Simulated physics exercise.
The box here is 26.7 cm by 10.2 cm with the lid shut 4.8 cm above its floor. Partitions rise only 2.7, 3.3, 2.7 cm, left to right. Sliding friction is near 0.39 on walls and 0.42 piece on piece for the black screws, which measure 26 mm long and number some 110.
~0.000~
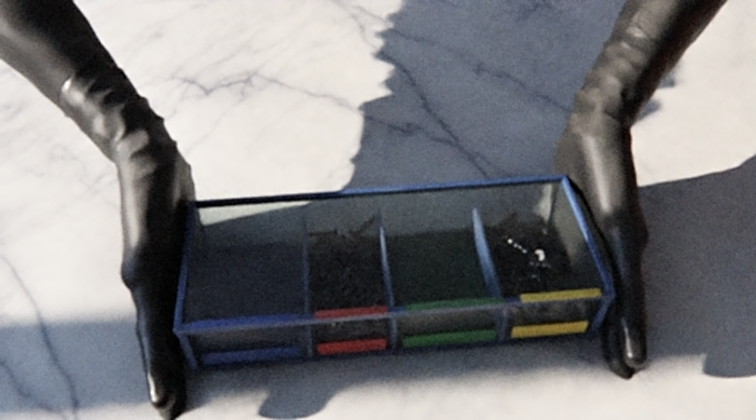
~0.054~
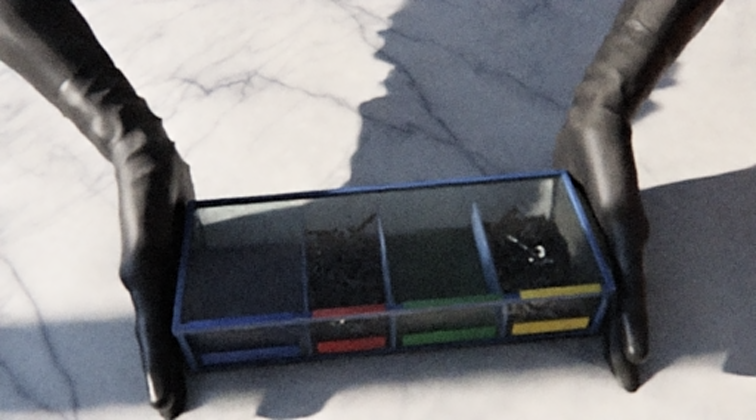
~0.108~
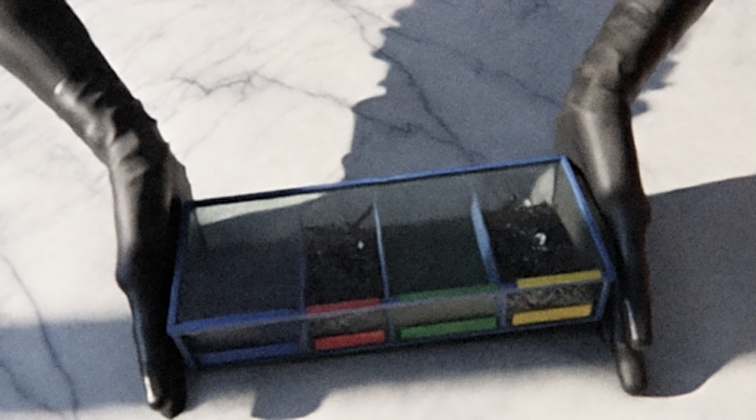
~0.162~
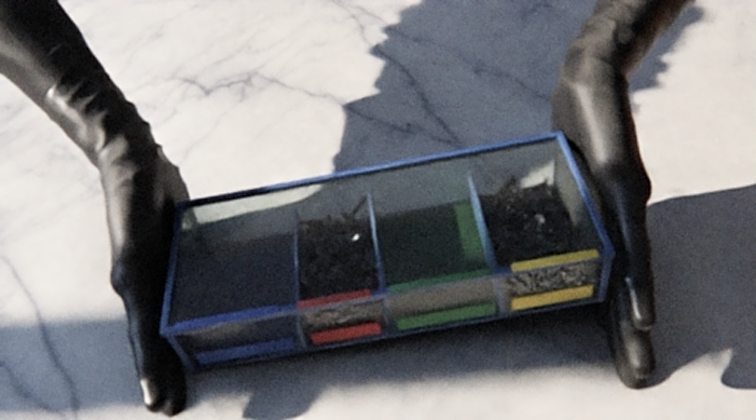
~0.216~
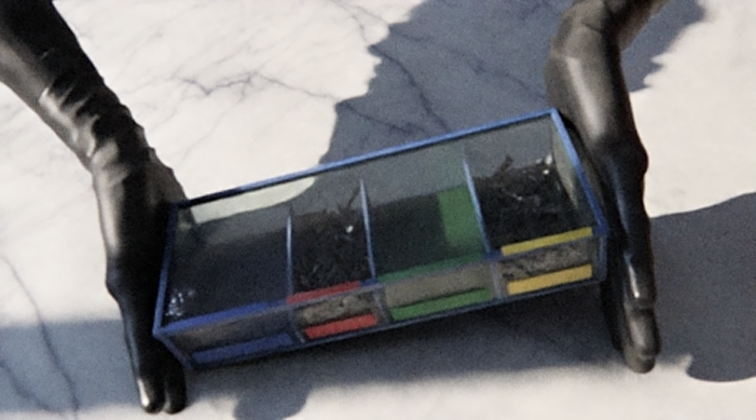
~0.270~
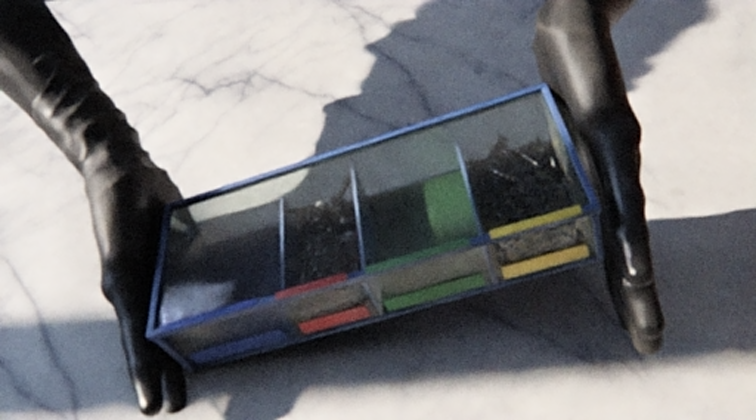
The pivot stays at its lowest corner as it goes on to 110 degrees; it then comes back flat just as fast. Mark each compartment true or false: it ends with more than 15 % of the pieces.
Red: False, blue: True, green: False, yellow: False.
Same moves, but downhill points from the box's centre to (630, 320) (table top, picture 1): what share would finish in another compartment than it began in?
Roughly 25 percent of them.
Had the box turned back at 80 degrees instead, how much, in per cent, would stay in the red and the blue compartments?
Then red would end with 40 per cent and blue with 20 per cent.
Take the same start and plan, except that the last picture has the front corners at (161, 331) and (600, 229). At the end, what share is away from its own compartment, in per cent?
Then roughly 100 per cent.
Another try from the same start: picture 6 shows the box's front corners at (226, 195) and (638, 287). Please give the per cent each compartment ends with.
The compartments end with red 35 per cent, blue 0 per cent, green 10 per cent and yellow 60 per cent.
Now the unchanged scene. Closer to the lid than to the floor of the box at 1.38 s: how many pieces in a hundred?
Around 90 %.
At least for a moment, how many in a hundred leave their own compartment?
That share comes to about 100 per cent.
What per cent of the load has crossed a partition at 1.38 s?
Value: Close to 65 %.
After 1.38 s, tilt 110 degrees; red 30 %, blue 35 %, green 25 %, yellow 10 %.
Then, at 2.12 s, tilt 49 degrees; blue 100 %.
After 2.88 s, tilt 0 degrees; blue 100 %.
At rest (3.2 s), red 0 %, blue 100 %, green 0 %, yellow 0 %.
